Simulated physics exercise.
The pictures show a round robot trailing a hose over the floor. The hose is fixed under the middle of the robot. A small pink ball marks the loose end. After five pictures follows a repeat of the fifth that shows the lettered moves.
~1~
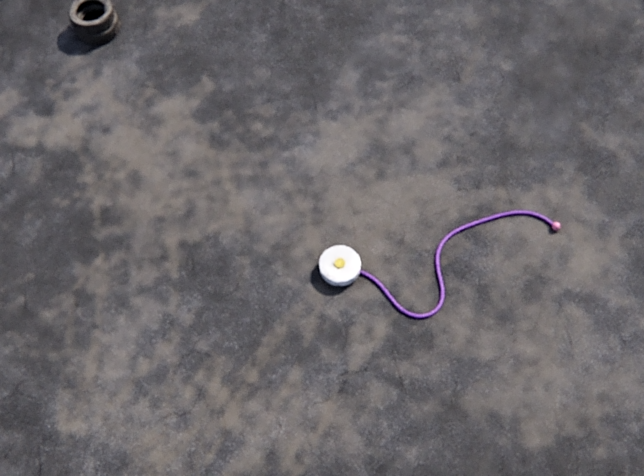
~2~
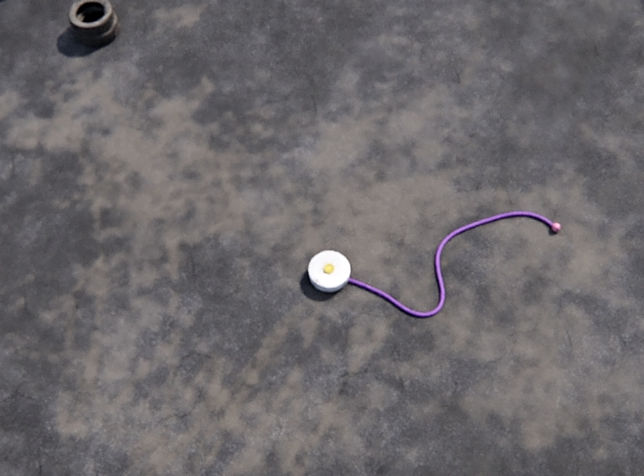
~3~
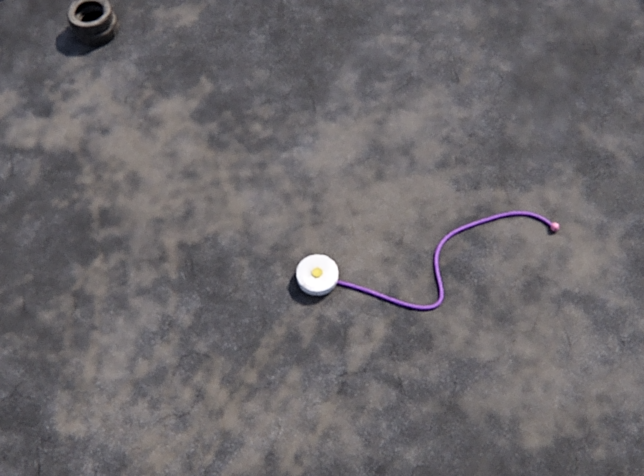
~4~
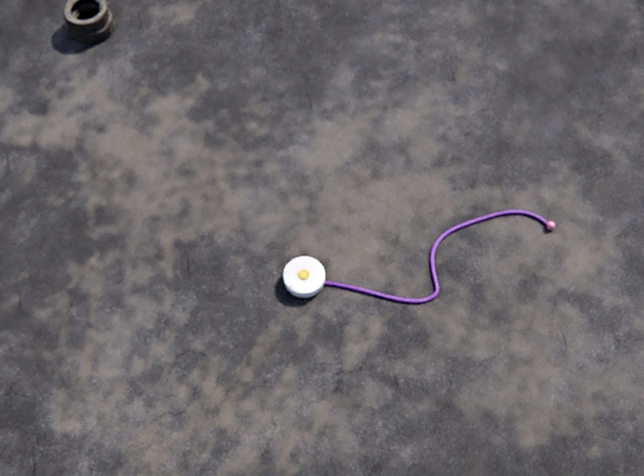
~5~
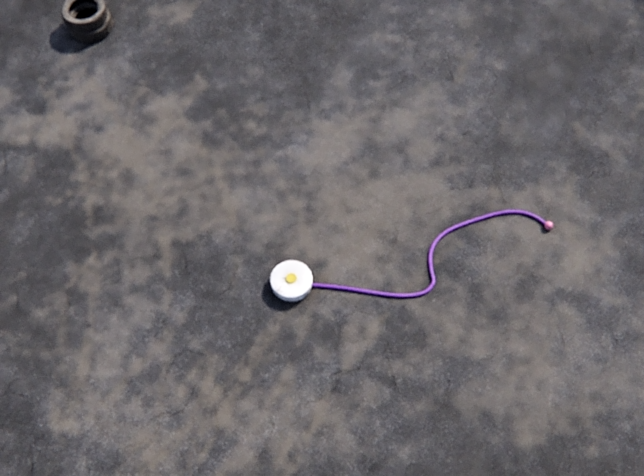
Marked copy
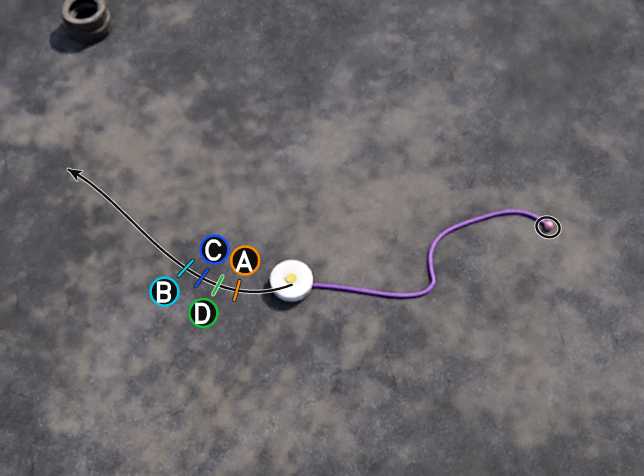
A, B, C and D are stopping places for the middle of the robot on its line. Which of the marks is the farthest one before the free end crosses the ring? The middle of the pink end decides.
A is the last safe stop.
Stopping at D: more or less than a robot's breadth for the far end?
By then, less.
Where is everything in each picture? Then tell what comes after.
Robot (340, 266); free end (556, 226), in the first frame.
Robot (329, 272); free end (556, 227), in the second frame.
Robot (317, 276); free end (555, 227), in the third frame.
Robot (304, 278); free end (551, 226), in the fourth frame.
Robot (292, 281); free end (549, 226), in the fifth frame.
On the marked copy, A at (237, 290); B at (186, 268); C at (202, 278); D at (218, 285); the ring at (548, 227); the route from (292, 285) via (162, 250) to (68, 170).
With A. Early on, robot (272, 287), middle of the hose (429, 266), free end (549, 226).
Further on, robot (253, 289), middle of the hose (414, 259), free end (549, 225).
At the end, robot (236, 287), middle of the hose (399, 257), free end (544, 222); the free end is still in its ring.
As for the rest, B drags the free end to (501, 223); C drags the free end to (516, 220); D drags the free end to (530, 218).
